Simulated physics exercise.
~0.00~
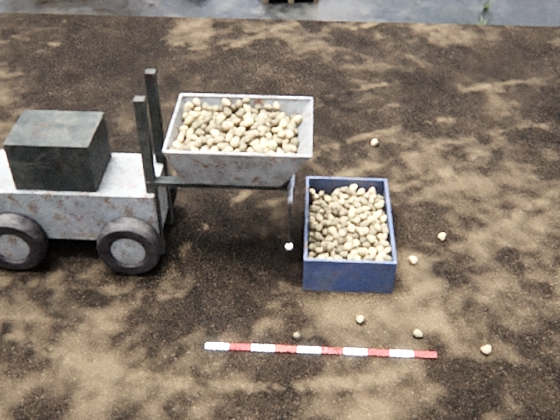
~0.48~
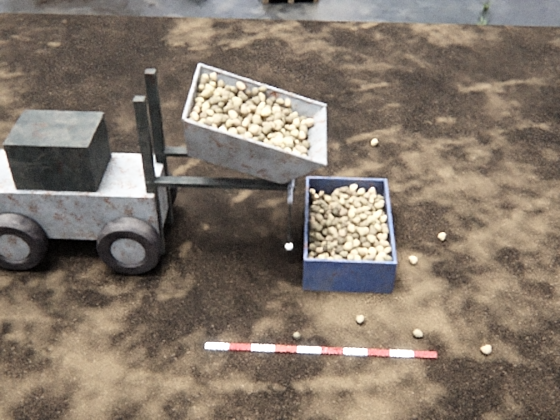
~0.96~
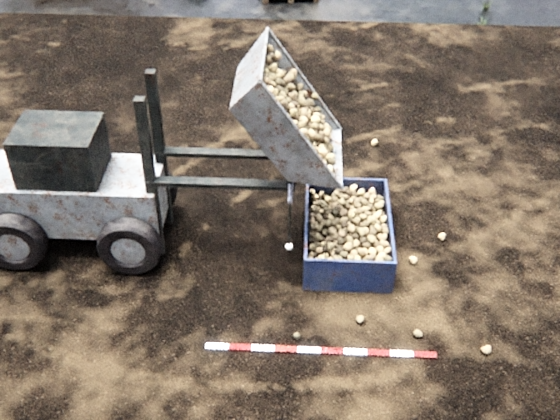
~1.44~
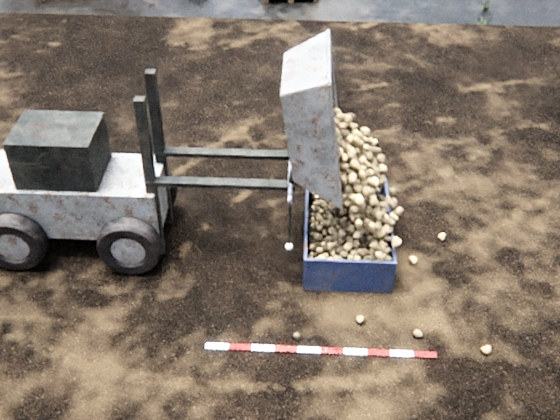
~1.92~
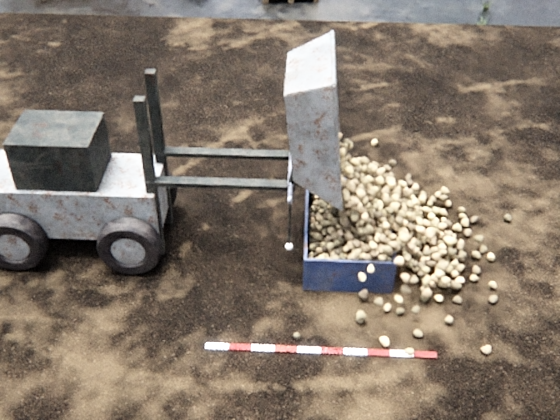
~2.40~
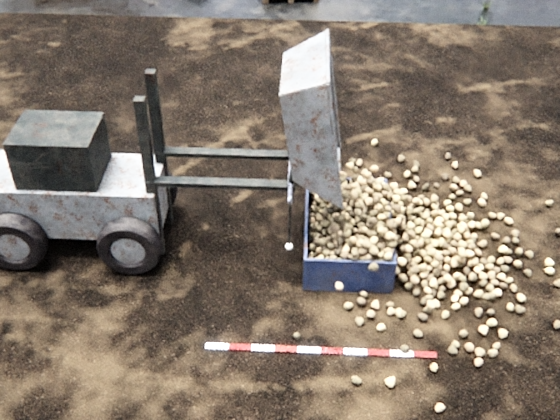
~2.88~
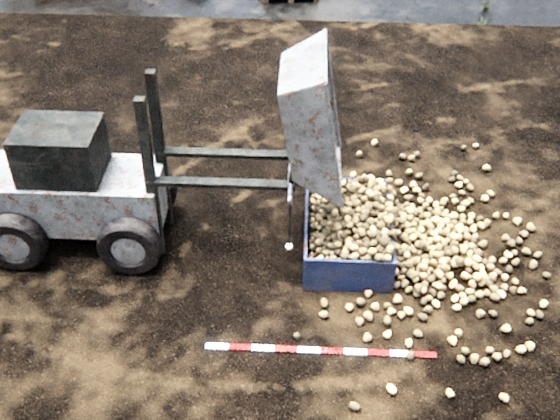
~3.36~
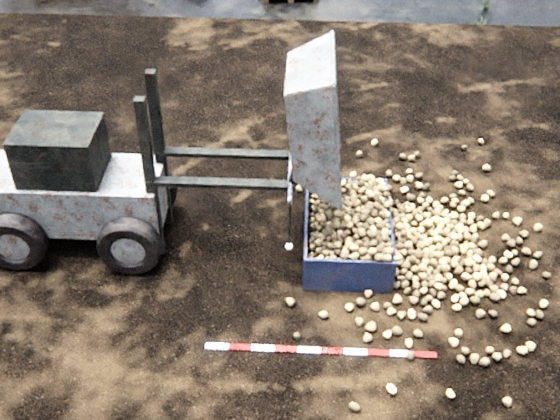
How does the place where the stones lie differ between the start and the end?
At the start the stones are gathered in the raised skip and the blue bin, apart from a few strays. By the end they lie further right and lower overall, heaped in the bin and spread widely over the ground beside it.
